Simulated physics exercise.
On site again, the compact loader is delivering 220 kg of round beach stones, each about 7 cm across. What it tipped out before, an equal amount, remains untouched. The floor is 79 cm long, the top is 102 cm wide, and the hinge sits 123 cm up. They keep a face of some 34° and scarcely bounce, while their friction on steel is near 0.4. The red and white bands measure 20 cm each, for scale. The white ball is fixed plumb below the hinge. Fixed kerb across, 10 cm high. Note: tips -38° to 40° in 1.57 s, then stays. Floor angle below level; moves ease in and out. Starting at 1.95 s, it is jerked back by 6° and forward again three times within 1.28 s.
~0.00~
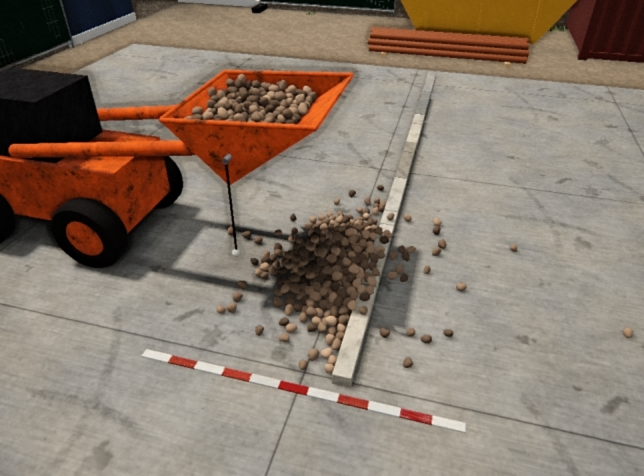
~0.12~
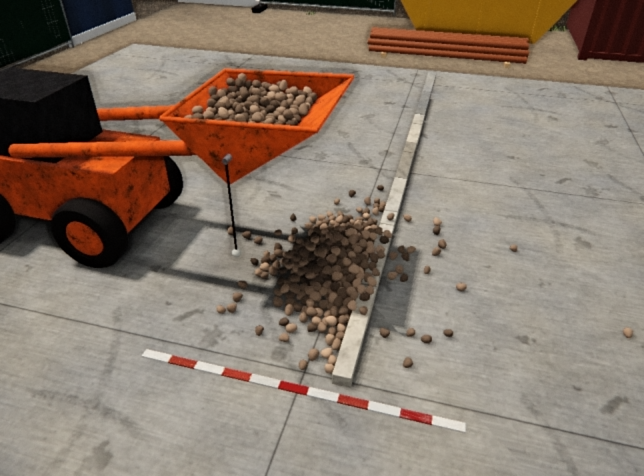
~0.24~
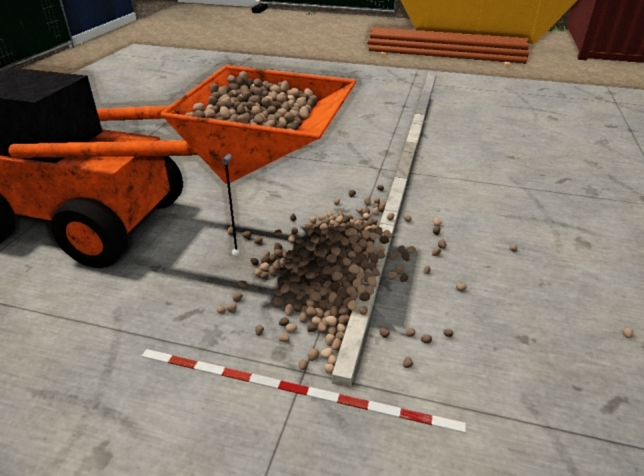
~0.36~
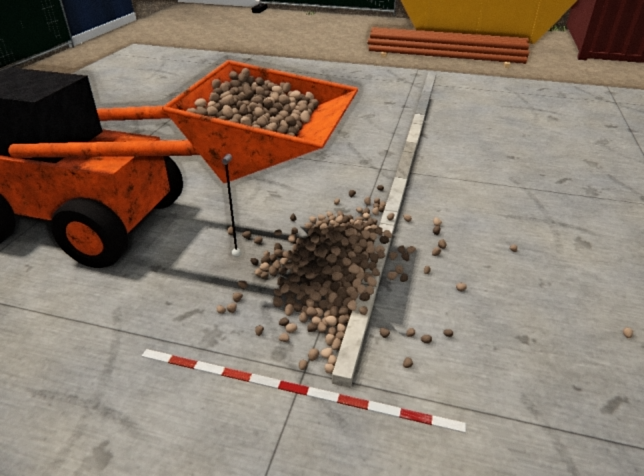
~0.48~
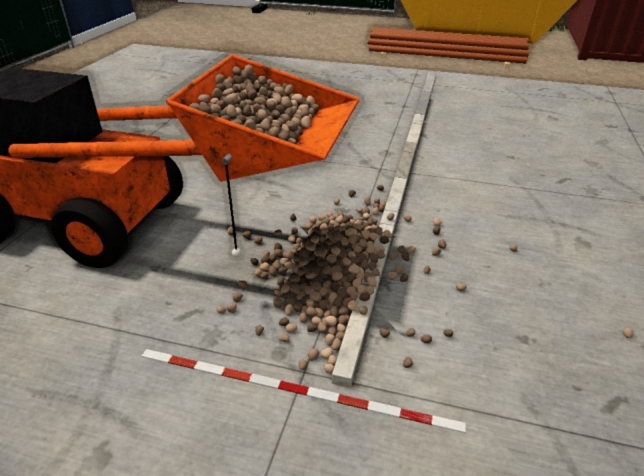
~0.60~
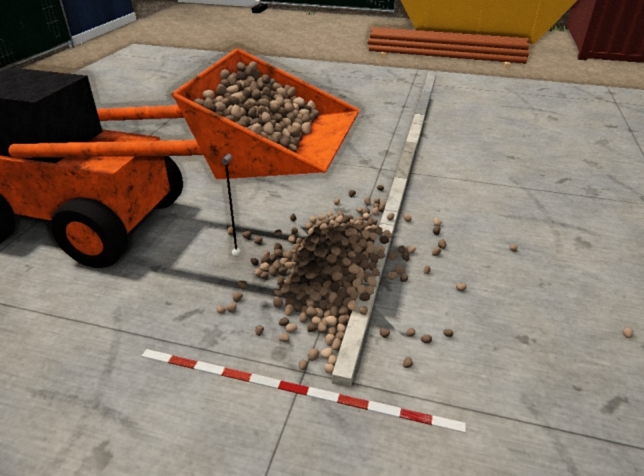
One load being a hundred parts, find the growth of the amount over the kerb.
A growth of about 47 parts in a hundred.
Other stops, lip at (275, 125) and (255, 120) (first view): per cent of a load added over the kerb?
10 % and 0 %.
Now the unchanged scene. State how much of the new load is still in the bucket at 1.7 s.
About 30 per cent is held.
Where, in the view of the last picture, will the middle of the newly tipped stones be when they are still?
I'd say close to (372, 265).
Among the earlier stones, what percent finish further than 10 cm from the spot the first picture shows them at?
About 10 %.
After 1.2 s the floor is at 28°; in per cent of one load, 99 in the bucket, 96 on this side of the kerb, 5 over the kerb; the foremost stones are at (472, 279).
After 1.7 s the floor is at 40°; in per cent of one load, 29 in the bucket, 162 on this side of the kerb, 8 over the kerb; the foremost stones are at (472, 279).
After 3.7 s the floor is at 40°; in per cent of one load, 0 in the bucket, 148 on this side of the kerb, 52 over the kerb; the foremost stones are at (532, 258).
After 6.2 s the floor is at 40°; in per cent of one load, 0 in the bucket, 148 on this side of the kerb, 52 over the kerb; the foremost stones are at (532, 258). Net gain over the kerb, 47.
